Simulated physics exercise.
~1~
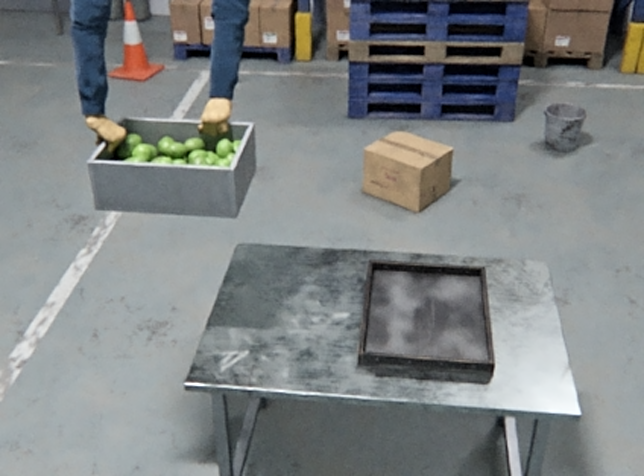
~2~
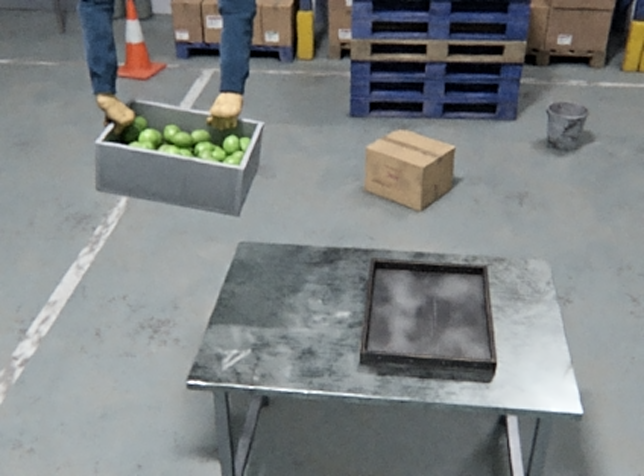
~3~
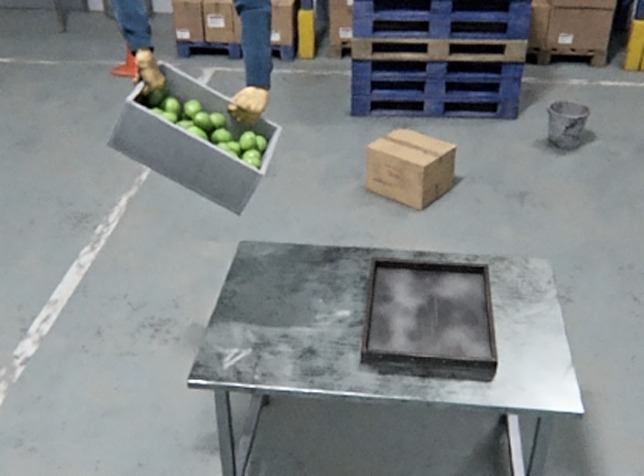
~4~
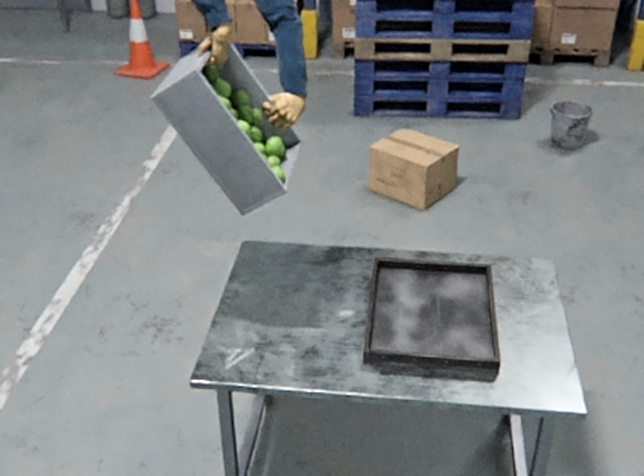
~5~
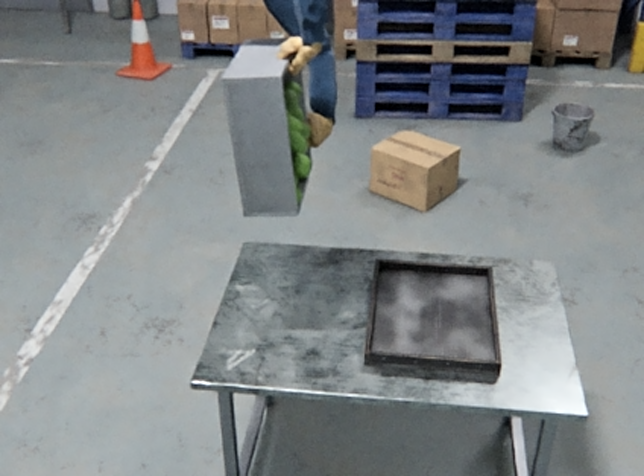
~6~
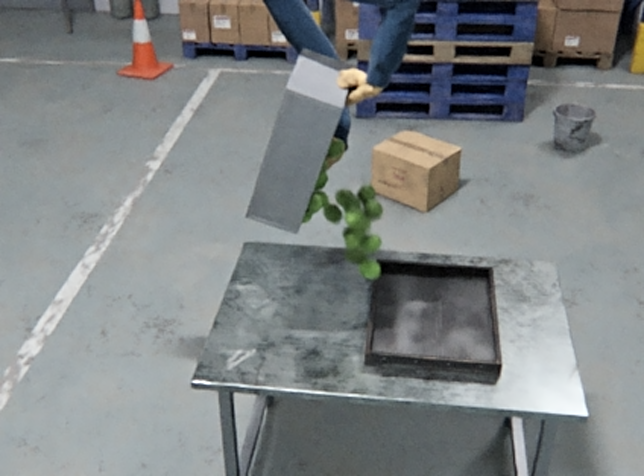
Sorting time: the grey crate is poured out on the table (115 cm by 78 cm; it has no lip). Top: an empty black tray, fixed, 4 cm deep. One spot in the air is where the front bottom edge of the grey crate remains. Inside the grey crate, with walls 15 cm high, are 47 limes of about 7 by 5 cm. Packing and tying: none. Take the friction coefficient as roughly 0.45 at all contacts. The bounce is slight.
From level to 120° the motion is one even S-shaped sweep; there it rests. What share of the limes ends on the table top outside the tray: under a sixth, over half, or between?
One sixth up to one half.
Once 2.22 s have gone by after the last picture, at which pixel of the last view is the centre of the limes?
I'd place it close to (359, 316) in the last view.
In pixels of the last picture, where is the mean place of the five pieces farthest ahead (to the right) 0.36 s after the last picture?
The leading five average out near (493, 306).
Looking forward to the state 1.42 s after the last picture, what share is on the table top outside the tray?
Estimated fraction: Some 40 percent.
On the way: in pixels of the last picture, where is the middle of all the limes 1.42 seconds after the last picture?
The middle of the load sits near (359, 318).
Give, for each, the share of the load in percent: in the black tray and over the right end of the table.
I'd put it at about 45 percent, then about 0 percent.
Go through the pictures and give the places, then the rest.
In the first frame (places track the rim corner closest to us here), grey crate (229, 168); black tray (490, 362); tipped 0°; all still inside.
Grey crate (239, 167); tipped 8°, in the second frame.
Grey crate (260, 172); tipped 29°, in the third frame.
Grey crate (285, 188); tipped 57°, in the fourth frame.
Grey crate (298, 211); tipped 85°, in the fifth frame.
Grey crate (299, 230); black tray (498, 362); tipped 108°; 15 out, the lowest lime at (356, 255), in the sixth frame.
Then, 0.36 s after the last picture, tilt 120°; 1 still in the grey crate, 14 in the black tray, 22 on the table top outside the tray and 10 in the air.
Then, 0.80 s after the last picture, tilt 120°; 20 in the black tray, 26 on the table top outside the tray and 1 over the right end of the table.
Then, 1.42 s after the last picture, tilt 120°; 20 in the black tray, 19 on the table top outside the tray, 1 over the right end of the table and 7 over the table's other edges.
Final count (2.22 s after the last picture), 20 in the black tray, 19 on the table top outside the tray, 1 over the right end of the table and 7 over the table's other edges. Asked share, 19 of 47, 40 per cent.
